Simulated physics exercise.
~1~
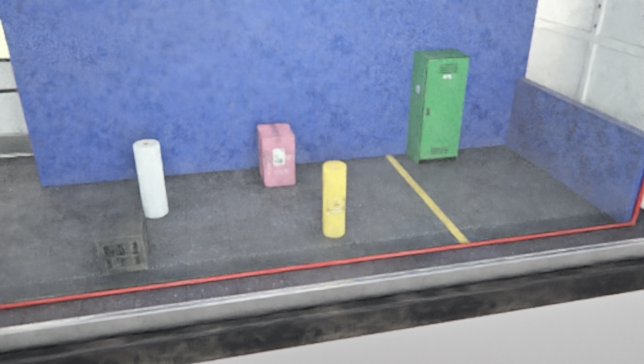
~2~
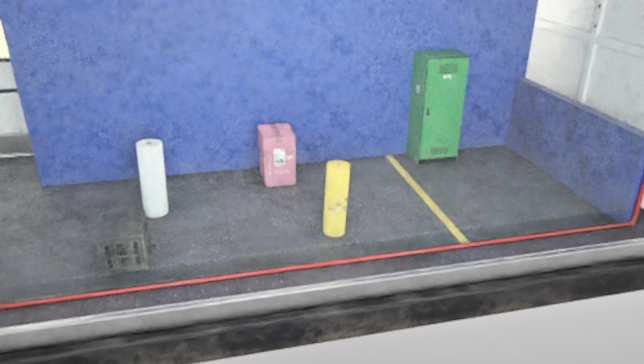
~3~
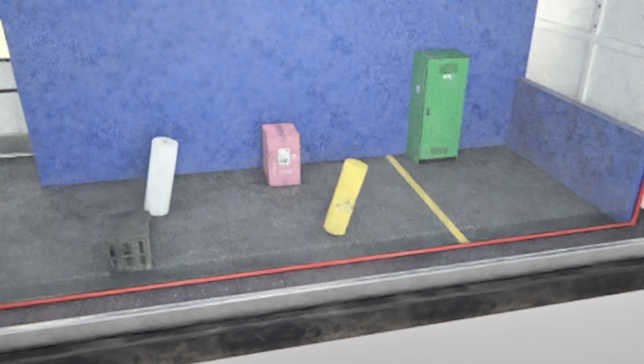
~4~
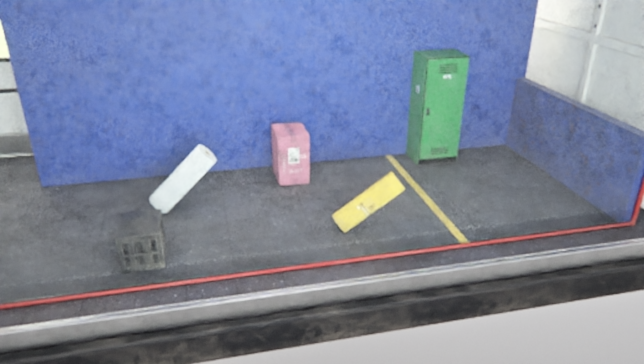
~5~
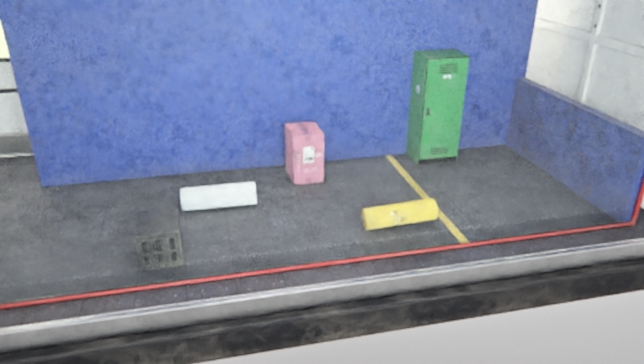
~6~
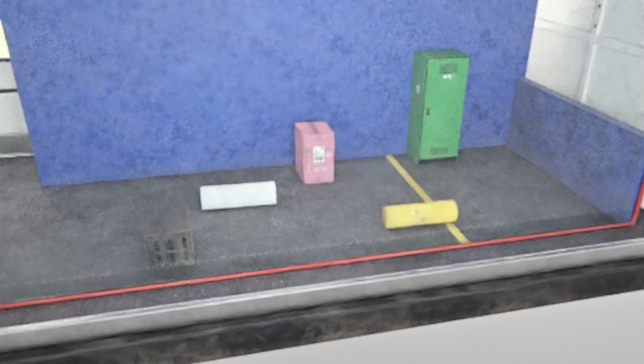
A yellow roll and a white roll, both standing upright, tip over to the right in a grey-floored bay with a blue back wall, seen from slightly above through a still view. A pink pack stands between them towards the back, a dark crate sits at the front left, and a green locker stands beyond a yellow floor line. The crate begins sliding right as the rolls lean, then the pink pack slides too, staying upright. Both rolls drop onto their sides and slide further right. At the end, the yellow roll lies at the yellow line, its middle just short of it, with the white roll, pack and crate left of it.
